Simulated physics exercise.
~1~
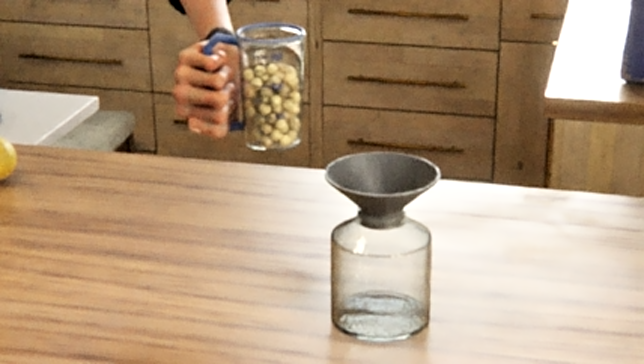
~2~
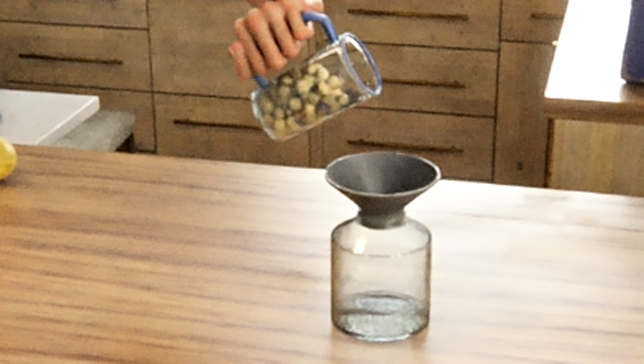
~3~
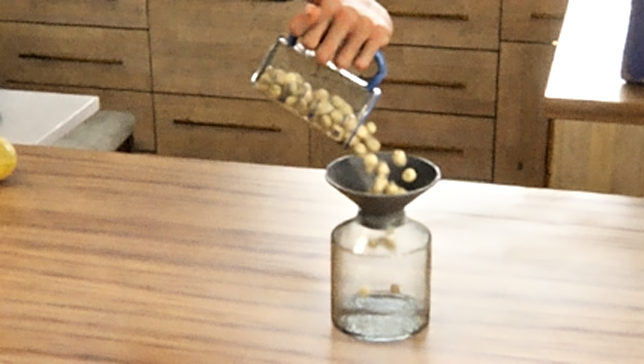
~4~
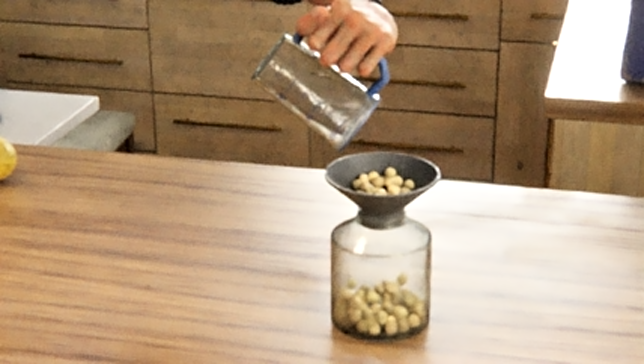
In a kitchen with wooden drawers, a hand moves a clear cup of round, pale nuts right and tips it over a dark funnel on a glass jar, pouring until the cup is empty, with most nuts in the jar and some still in the funnel.
